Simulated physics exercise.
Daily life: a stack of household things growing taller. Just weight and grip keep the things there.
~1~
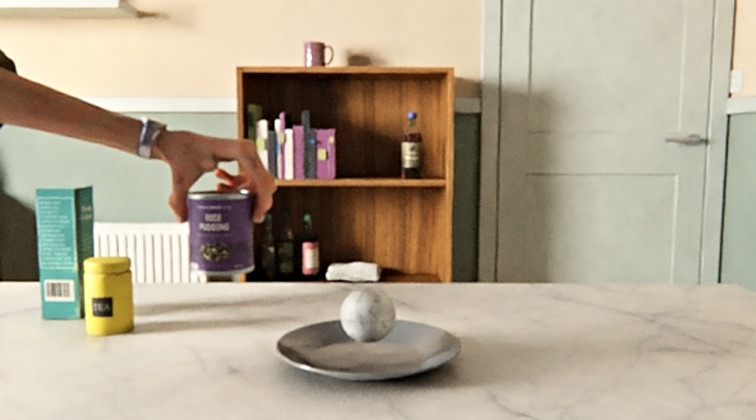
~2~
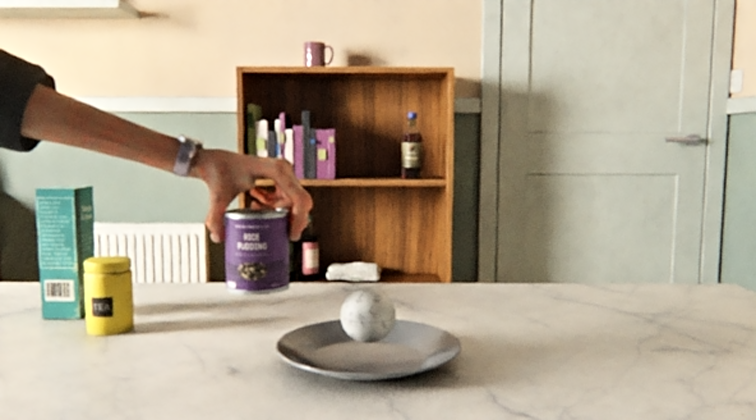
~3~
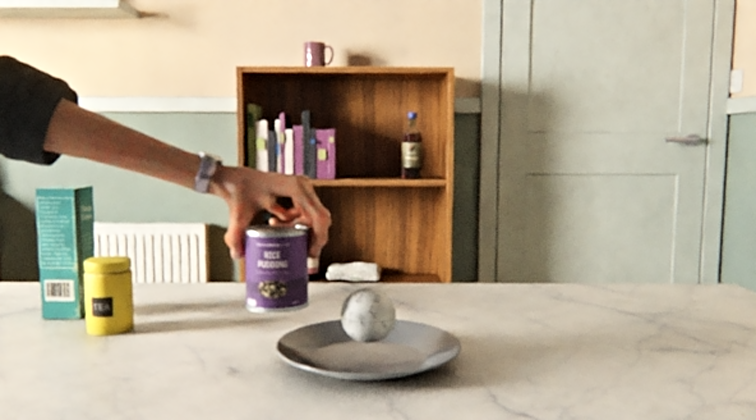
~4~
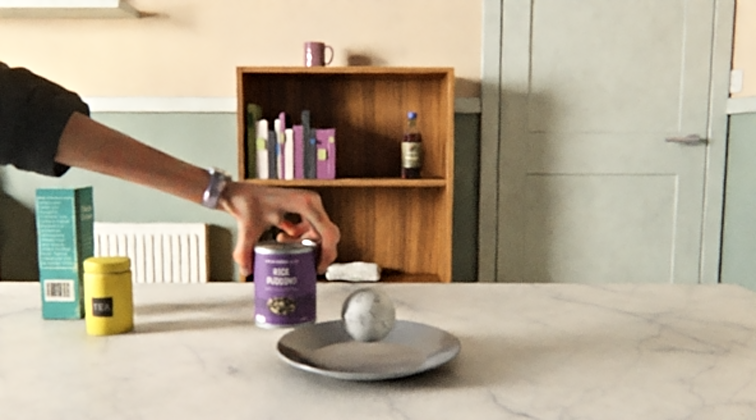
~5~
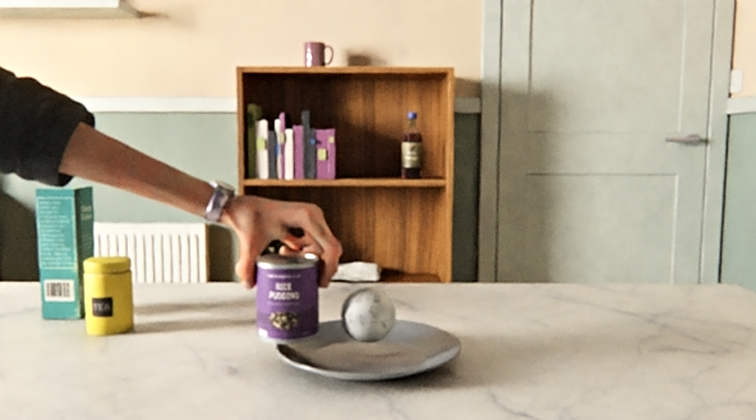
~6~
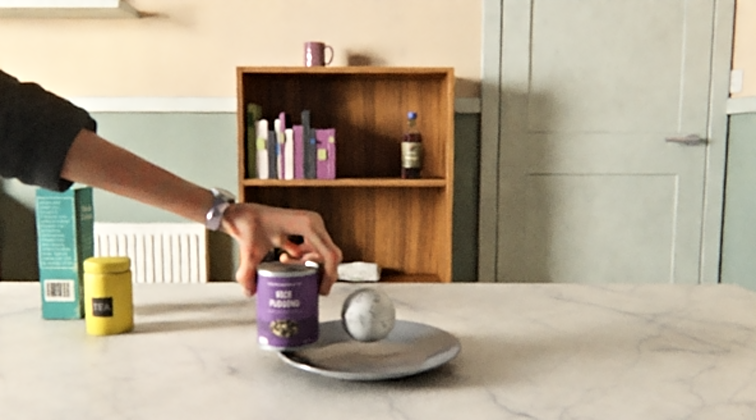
Hand lowering a purple tin of rice pudding onto a marble table beside a grey plate with a speckled ball.
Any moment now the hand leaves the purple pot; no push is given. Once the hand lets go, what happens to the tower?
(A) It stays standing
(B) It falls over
(A) It stays standing.
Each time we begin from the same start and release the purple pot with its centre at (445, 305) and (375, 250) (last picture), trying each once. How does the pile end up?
The pile remains standing the first time and collapses the second time.
Then, 0.30 s later than the last frame, all is still.
Then, 0.70 s later than the last frame, purple pot resting near (288, 305).
When it is over, all 5 as before. End places, in pixels of the last picture, purple pot near (288, 305). The pile holds.
